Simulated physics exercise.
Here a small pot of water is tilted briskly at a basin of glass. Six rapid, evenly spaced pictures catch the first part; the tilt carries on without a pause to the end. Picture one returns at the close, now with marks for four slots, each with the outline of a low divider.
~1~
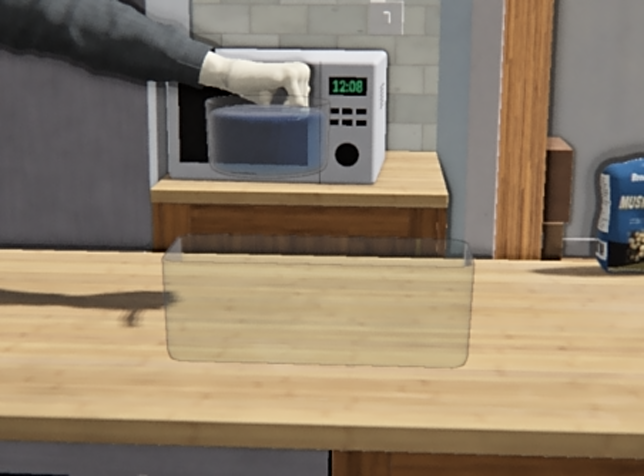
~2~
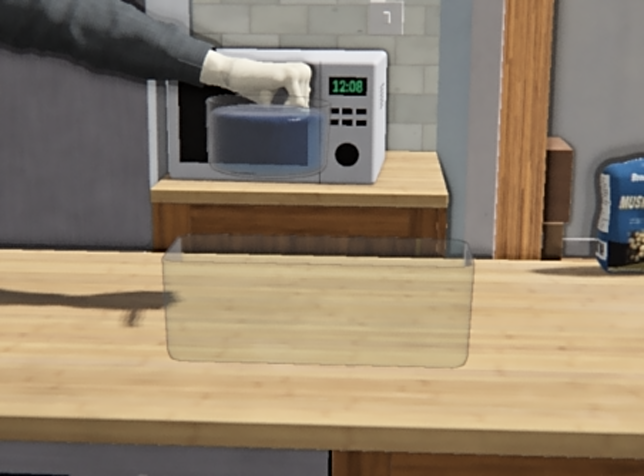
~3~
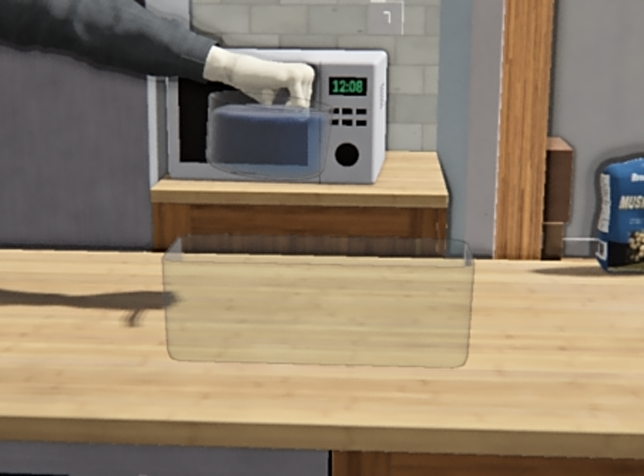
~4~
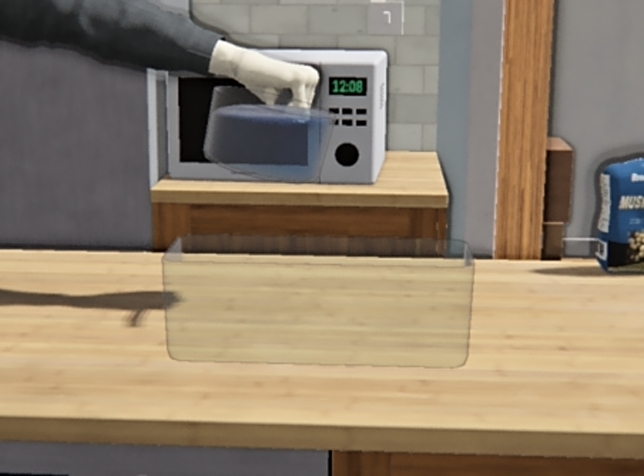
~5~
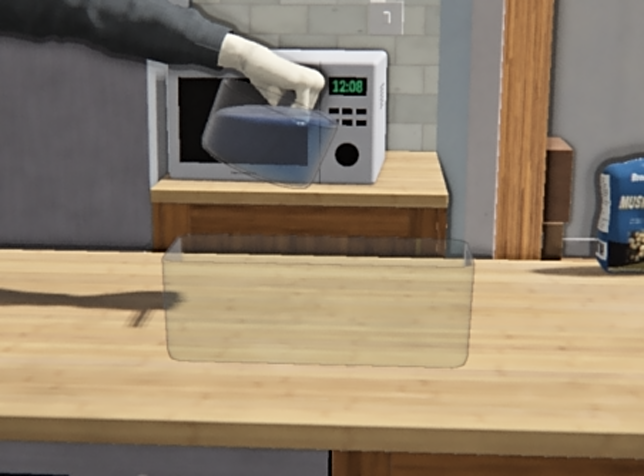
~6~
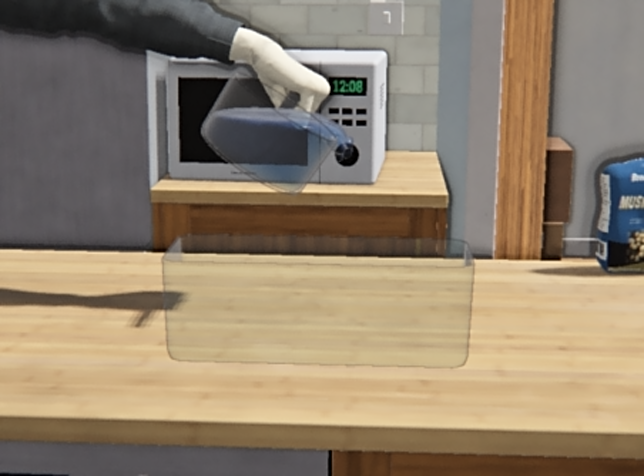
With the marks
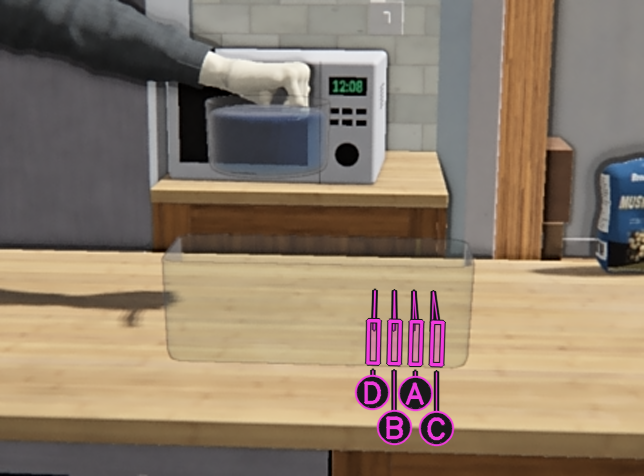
A clear container of blue water, held from above by a pale gloved hand, stayed upright at first, then tilted steadily to the right above an empty glass basin on a wooden counter.
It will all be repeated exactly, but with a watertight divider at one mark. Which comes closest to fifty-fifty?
Choose D.
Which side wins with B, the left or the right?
The left one.
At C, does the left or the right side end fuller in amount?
The left one.
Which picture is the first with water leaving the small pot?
In picture 5.
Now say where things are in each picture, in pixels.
Upright, lip at (328, 101); basin from (168, 359) to (468, 366); nothing has left yet.
Upright, lip at (329, 103); nothing has left yet.
Tipped about 6°, lip at (331, 108); nothing has left yet.
Tipped about 13°, lip at (334, 115); nothing has left yet.
Tipped about 22°, lip at (336, 126); water is over the lip, down to (336, 126).
Tipped about 33°, lip at (336, 139); water is over the lip, down to (340, 156).
On the marked copy, A at (415, 371); B at (394, 371); C at (436, 372); D at (372, 370).
Choosing A, about 85 % ends left of the wall and 7 % right of it; 7 % is lost outside.
Choosing B, about 68 % ends left of the wall and 29 % right of it; 3 % is lost outside.
Choosing C, about 91 % ends left of the wall and 8 % right of it.
Choosing D, about 49 % ends left of the wall and 50 % right of it.
